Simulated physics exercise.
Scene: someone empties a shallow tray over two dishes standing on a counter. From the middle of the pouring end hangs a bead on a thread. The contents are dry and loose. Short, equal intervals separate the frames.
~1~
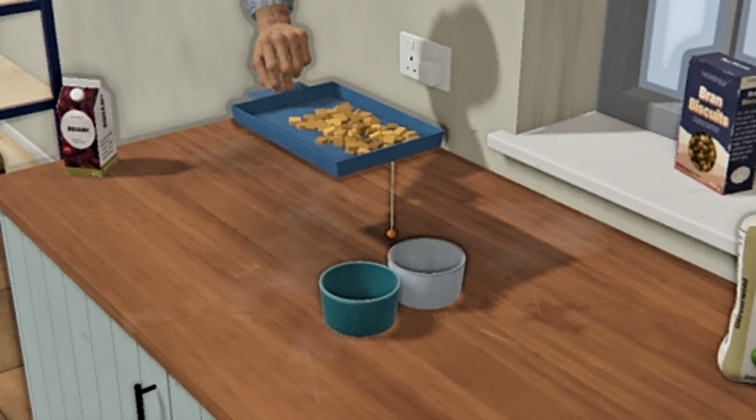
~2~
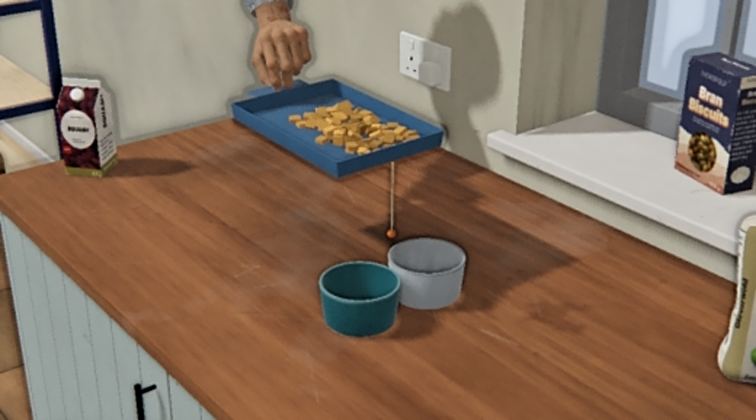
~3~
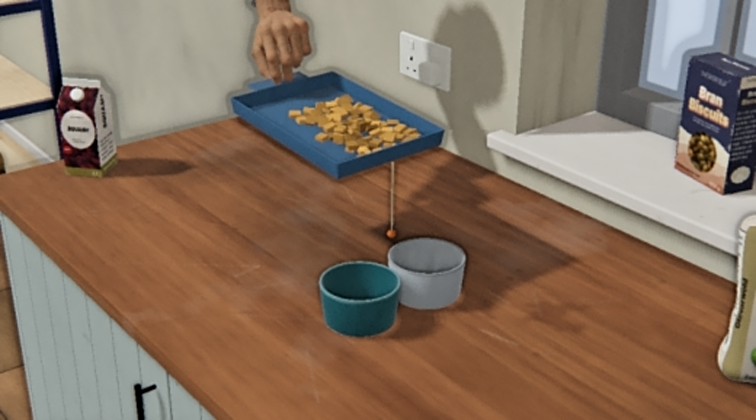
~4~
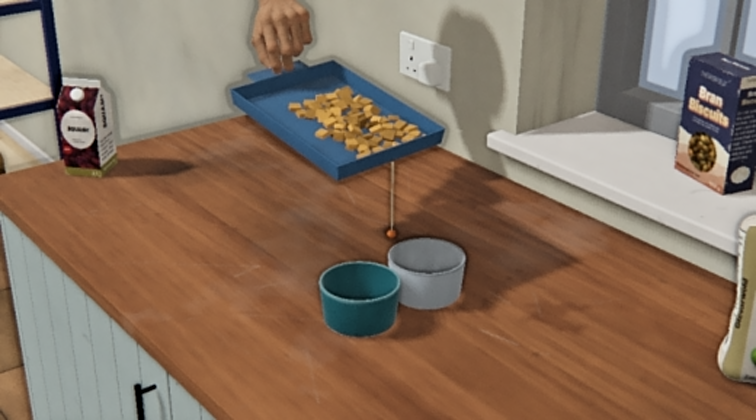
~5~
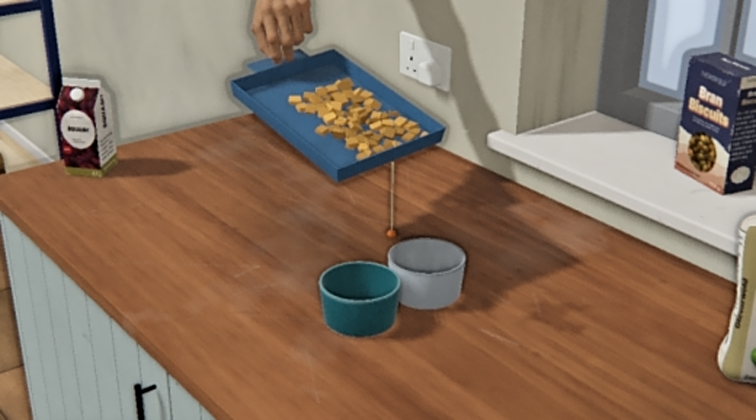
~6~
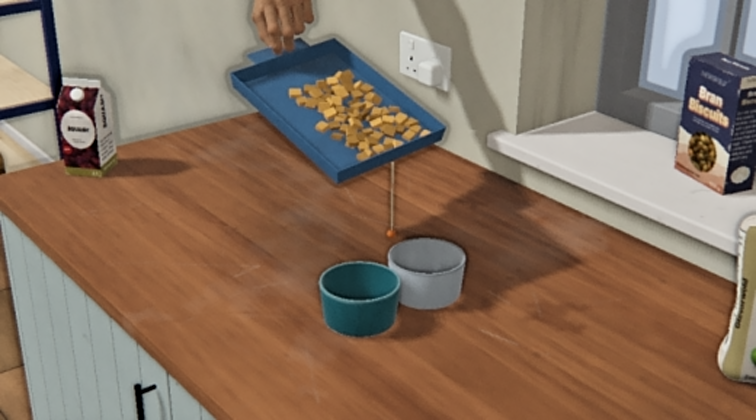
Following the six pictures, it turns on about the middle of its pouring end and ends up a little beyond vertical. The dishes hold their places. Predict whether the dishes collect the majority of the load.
They do collect the majority.
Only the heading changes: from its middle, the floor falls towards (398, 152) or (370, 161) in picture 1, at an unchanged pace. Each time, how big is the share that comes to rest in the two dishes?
In order: About 60, then 90 percent.
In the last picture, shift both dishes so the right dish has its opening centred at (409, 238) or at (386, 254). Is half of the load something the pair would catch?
The first time it's higher than half, the second time higher than half.
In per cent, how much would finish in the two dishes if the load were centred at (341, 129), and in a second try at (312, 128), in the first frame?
Close to 80 per cent, followed by close to 80 per cent.
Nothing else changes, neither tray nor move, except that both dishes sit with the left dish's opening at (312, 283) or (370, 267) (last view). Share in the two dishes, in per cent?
Respectively 80 percent and 80 percent.
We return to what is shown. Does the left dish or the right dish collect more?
The one to the left.
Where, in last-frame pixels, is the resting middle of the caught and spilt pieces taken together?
Near pixel (362, 308).
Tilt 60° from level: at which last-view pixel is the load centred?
I'd put the middle of the pieces at roughly (364, 139).
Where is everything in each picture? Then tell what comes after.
Corners of the pouring end near (338, 160) and (441, 130), level; middle of the load near (353, 132), cereal squares; left dish near (384, 313); right dish near (451, 286); bead on its thread near (392, 234), in the first frame.
Corners of the pouring end near (338, 161) and (441, 130), level; middle of the load near (353, 131), in the second frame.
Corners of the pouring end near (338, 162) and (442, 129), tipped barely, lowest at the left corner; middle of the load near (354, 128), in the third frame.
Corners of the pouring end near (338, 165) and (442, 128), tipped a little, lowest at the left corner; middle of the load near (354, 124), in the fourth frame.
Corners of the pouring end near (338, 167) and (443, 127), tipped a little, lowest at the left corner; middle of the load near (354, 119), in the fifth frame.
Corners of the pouring end near (338, 169) and (443, 126), tipped clearly, lowest at the left corner; middle of the load near (354, 115); left dish near (384, 313); right dish near (451, 286), in the sixth frame.
Shortly afterwards, tray tipped steeply; the whole lot on the tray.
Next, tray tipped right over; the bulk on the tray; a little in the left dish; only a few in the right dish; only a few outside both; a little in the air.
Some moments later, tray tipped past a quarter turn; near two thirds in the left dish; a little in the right dish; near a quarter outside both.
In the end, tray tipped past a quarter turn; near two thirds in the left dish; a little in the right dish; near a quarter outside both.
